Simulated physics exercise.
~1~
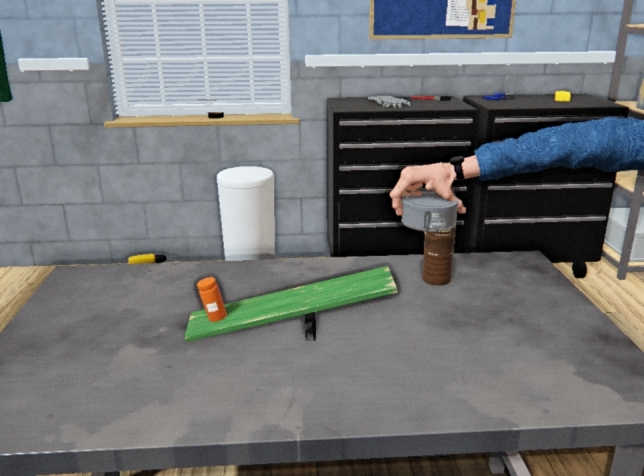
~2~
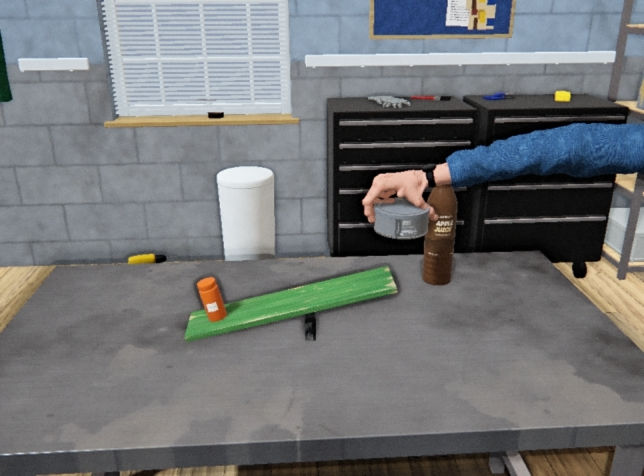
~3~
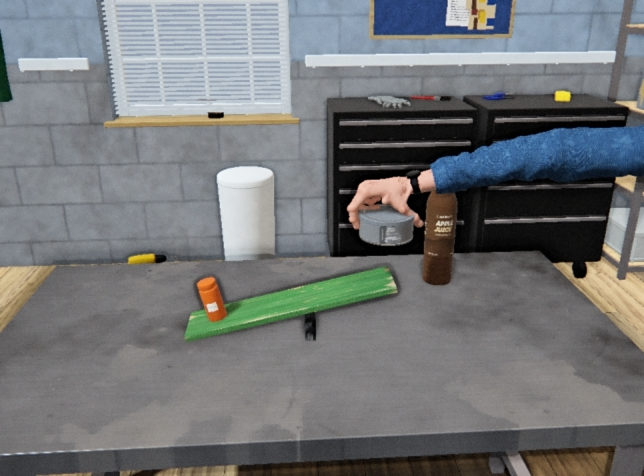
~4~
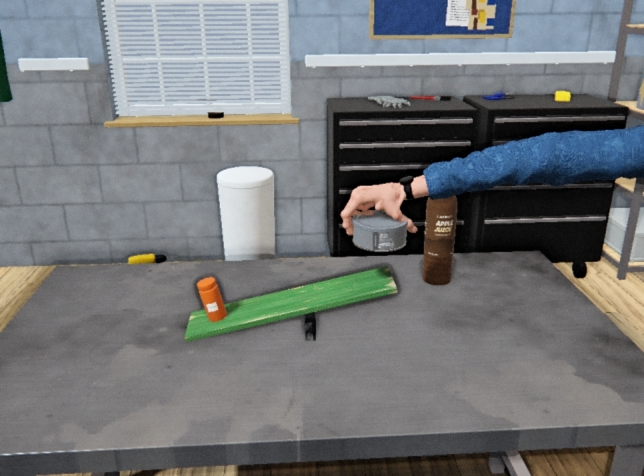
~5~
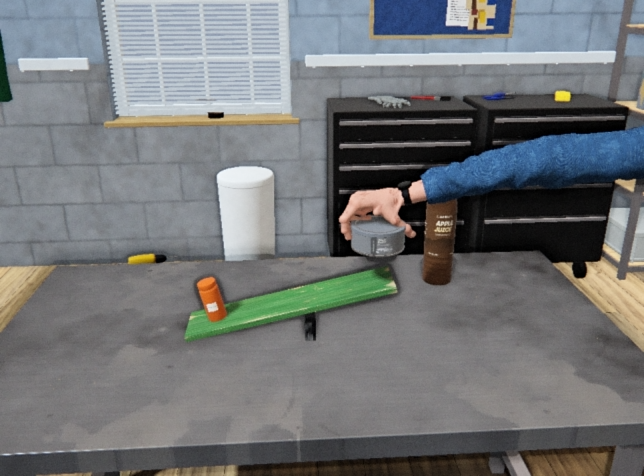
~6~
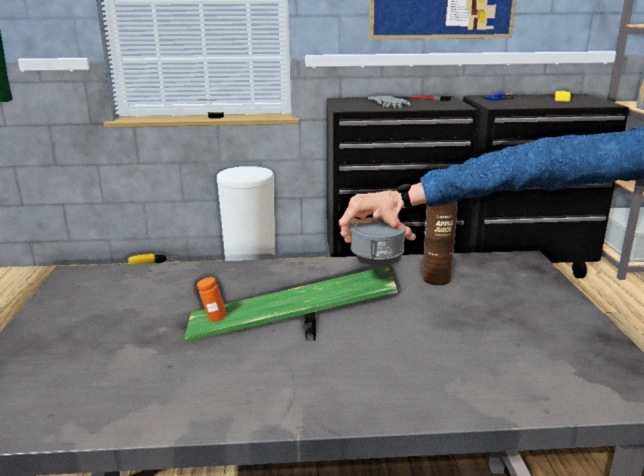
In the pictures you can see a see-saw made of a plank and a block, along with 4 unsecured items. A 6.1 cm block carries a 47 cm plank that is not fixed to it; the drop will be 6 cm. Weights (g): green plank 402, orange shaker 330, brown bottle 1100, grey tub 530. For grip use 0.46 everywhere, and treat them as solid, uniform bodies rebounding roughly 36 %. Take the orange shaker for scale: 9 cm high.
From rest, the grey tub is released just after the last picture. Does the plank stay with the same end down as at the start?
No - over it goes.
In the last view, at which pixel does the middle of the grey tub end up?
It winds up close to (376, 302).
Then, 0.30 s after the last picture, plank at 1°, leaning as at the start; grey tub slid 11 cm near (374, 282); orange shaker leaning 11°.
Then, 0.40 s after the last picture, plank at 12°, tipped the other way; grey tub leaning 12° near (376, 295); orange shaker leaning 24°.
Then, 0.60 s after the last picture, plank at 17°, tipped the other way; grey tub leaning 17° near (376, 300); orange shaker leaning 58°.
Then, 0.80 s after the last picture, plank at 18°, tipped the other way; grey tub leaning 19° near (376, 302); orange shaker upside down.
At rest, plank at 19°, tipped the other way; tipped over on the table or plank, orange shaker; not toppled but over 4 cm from the start, grey tub; the other 2 in place, give or take 4 cm. Seen from the same camera at the end, grey tub near (376, 302). The plank comes down at its raised end.
